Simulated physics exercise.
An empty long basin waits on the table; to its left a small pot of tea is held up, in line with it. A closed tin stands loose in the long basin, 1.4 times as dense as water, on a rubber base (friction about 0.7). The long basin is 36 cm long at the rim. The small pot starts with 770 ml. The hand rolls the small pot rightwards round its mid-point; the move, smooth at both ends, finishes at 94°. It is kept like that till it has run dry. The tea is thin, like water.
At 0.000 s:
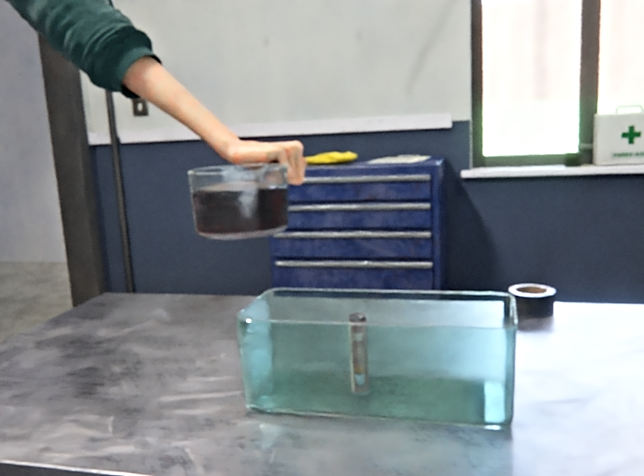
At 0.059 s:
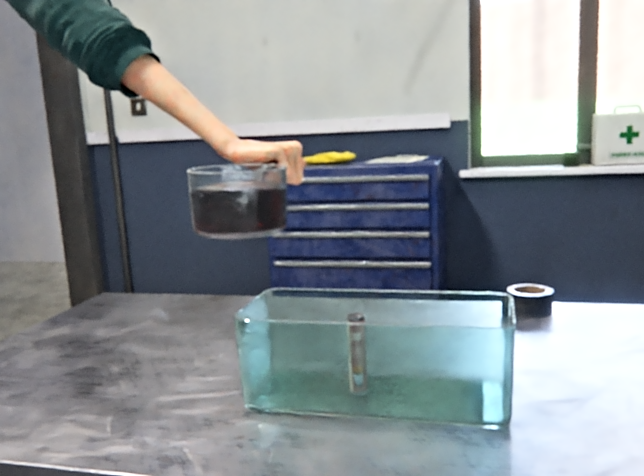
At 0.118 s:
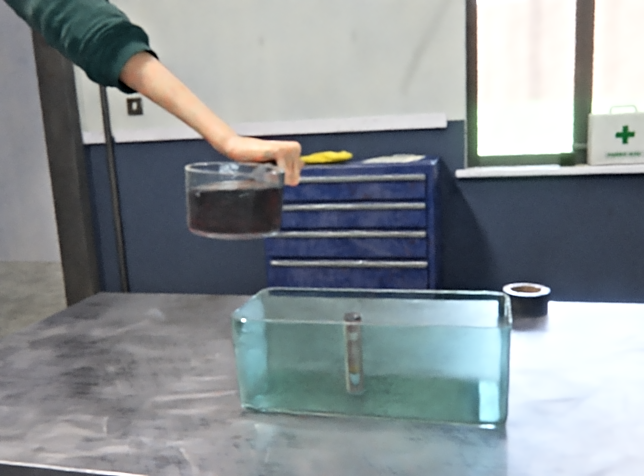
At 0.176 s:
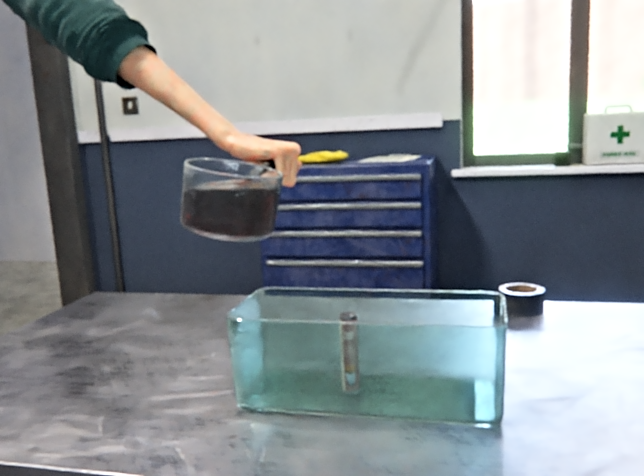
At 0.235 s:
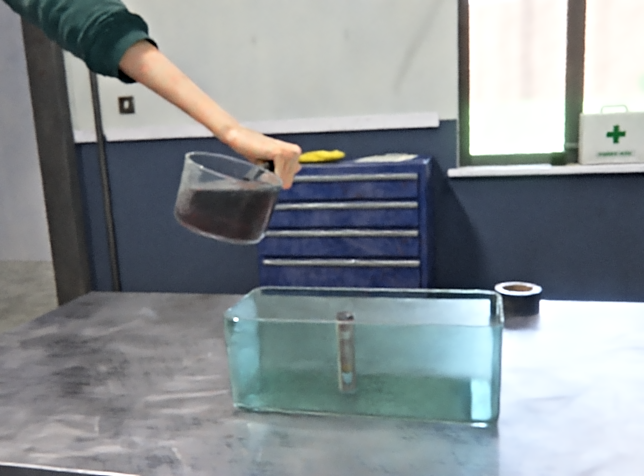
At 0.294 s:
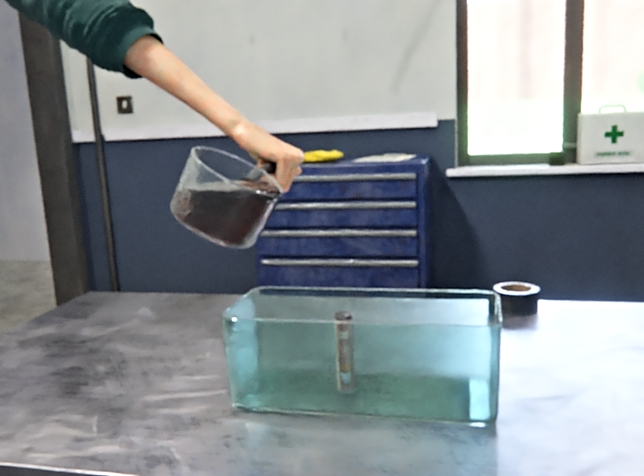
A hand in a dark green sleeve reaches in from the upper left, holding a clear round pot of dark liquid above a grey table in a workshop, seen from the front and slightly above. Below it sits a bluish-green glass basin with a small upright cylinder inside, before a blue drawer cabinet. The hand gradually tilts the pot rightwards as the view drifts slightly right.
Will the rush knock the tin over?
It goes over.
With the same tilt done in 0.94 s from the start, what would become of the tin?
Then it topples.
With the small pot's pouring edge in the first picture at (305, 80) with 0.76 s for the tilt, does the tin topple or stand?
Then it keeps standing.
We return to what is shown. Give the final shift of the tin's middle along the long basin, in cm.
About 7.5 cm.
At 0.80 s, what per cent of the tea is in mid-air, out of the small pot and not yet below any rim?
Near 14 in a hundred.
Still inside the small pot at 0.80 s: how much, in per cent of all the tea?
Near 18 in a hundred.
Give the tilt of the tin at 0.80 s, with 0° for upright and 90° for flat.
About 15°.
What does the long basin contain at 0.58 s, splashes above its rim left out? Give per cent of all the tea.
Near 12 in a hundred.
Then, 0.58 s in, the tilt is 82° and 53 per cent is still to pour; the tin stands where it began.
Then, 0.80 s in, the tilt is 94° and 17 per cent is still to pour; the tin leans 17°.
Then, 1.02 s in, the tilt is 94° and 5 per cent is still to pour; the tin lies on its side.
Then, 1.26 s in, the tilt is 94° and 2 per cent is still to pour; the tin lies on its side.
Finally, the tin lies on its side.
